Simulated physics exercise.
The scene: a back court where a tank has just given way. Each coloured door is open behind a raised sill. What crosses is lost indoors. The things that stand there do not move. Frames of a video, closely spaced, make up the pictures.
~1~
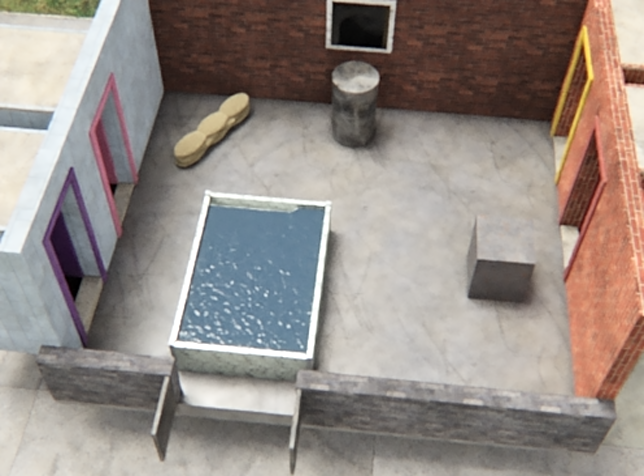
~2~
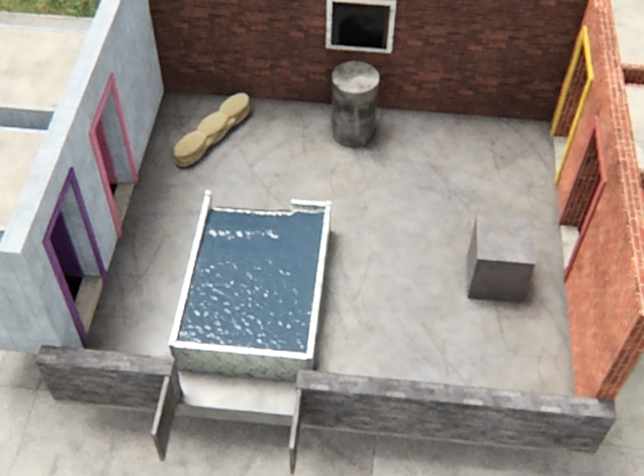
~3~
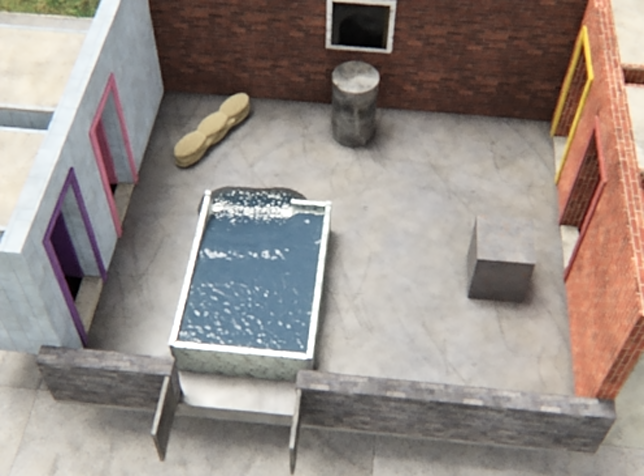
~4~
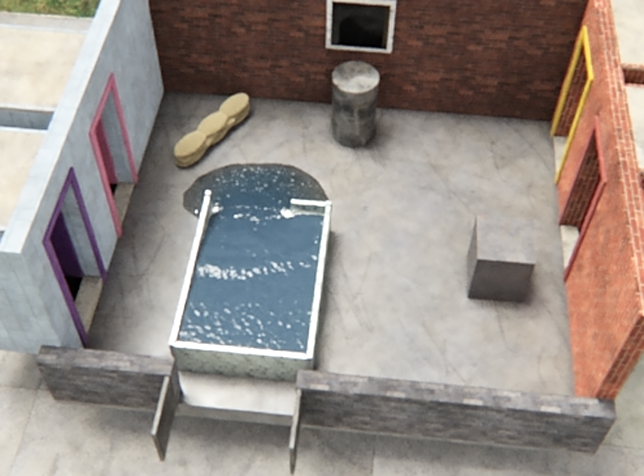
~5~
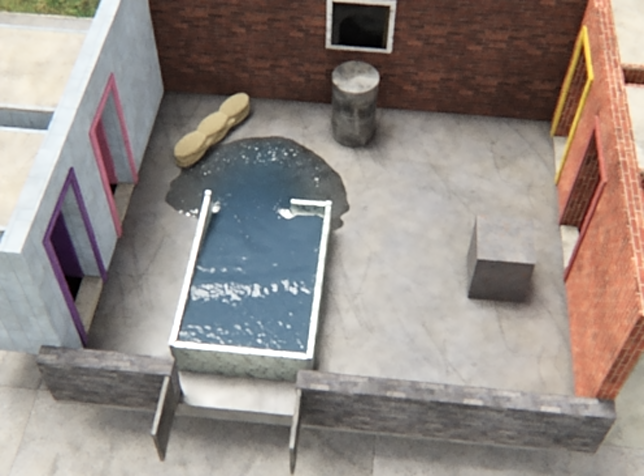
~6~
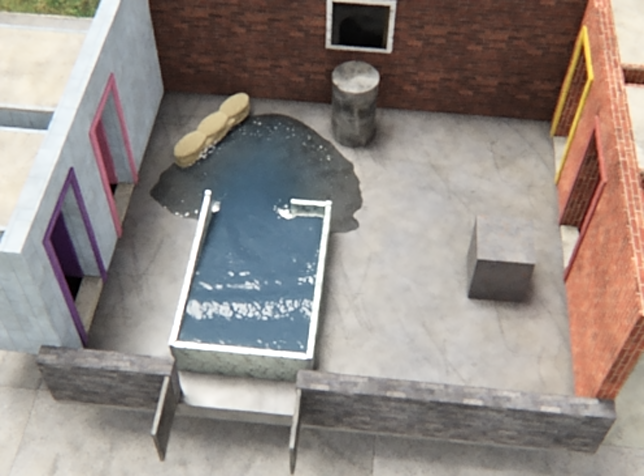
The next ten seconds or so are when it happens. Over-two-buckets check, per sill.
Purple door: Within two, yellow door: Over, red door: Over, pink door: Over.
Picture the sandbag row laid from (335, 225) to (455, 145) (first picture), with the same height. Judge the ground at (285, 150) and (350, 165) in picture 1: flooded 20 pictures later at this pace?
One after the other: Wet, under water.
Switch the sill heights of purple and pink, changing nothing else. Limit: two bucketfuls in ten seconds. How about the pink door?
Looks like pink ends up short there.
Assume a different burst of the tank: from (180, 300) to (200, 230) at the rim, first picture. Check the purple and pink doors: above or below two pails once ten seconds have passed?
The purple door exceeds the limit and the pink door exceeds the limit.
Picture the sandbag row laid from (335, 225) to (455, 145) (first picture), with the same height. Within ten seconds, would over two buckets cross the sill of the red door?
Result for the red door: It remains short.
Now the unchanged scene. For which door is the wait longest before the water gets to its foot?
It's the red one.
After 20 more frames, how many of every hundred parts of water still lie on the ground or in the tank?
Estimate: 100 %.
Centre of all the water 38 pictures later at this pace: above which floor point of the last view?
That comes out near (297, 210).
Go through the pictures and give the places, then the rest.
In the first frame, still water in the water tank at (255, 273).
In the second frame, the front is at a hidden place, out from the gap on the water tank's far side.
In the third frame, the front is at a hidden place, out from the gap on the water tank's far side.
In the fourth frame, water pours out on the water tank's far side and has run to (289, 170).
In the fifth frame, water pours out on the water tank's far side and has run to (283, 142).
In the sixth frame, water pours out on the water tank's far side and has run to (287, 120).
A moment on, water covers 20 % of the floor; the purple door not reached, the yellow door not reached, the red door not reached, the pink door not reached.
Next, water covers 25 % of the floor; the purple door not reached, the yellow door not reached, the red door not reached, the pink door wet at the sill, nothing in.
Then, water covers 45 % of the floor; the purple door wet at the sill, nothing in, the yellow door under two buckets in, the red door not reached, the pink door under two buckets in.
Later, water covers 80 % of the floor; the purple door wet at the sill, nothing in, the yellow door far over two buckets in, the red door under two buckets in, the pink door over two buckets in.
In the end, water covers 95 % of the floor; the purple door wet at the sill, nothing in, the yellow door far over two buckets in, the red door over two buckets in, the pink door over two buckets in.
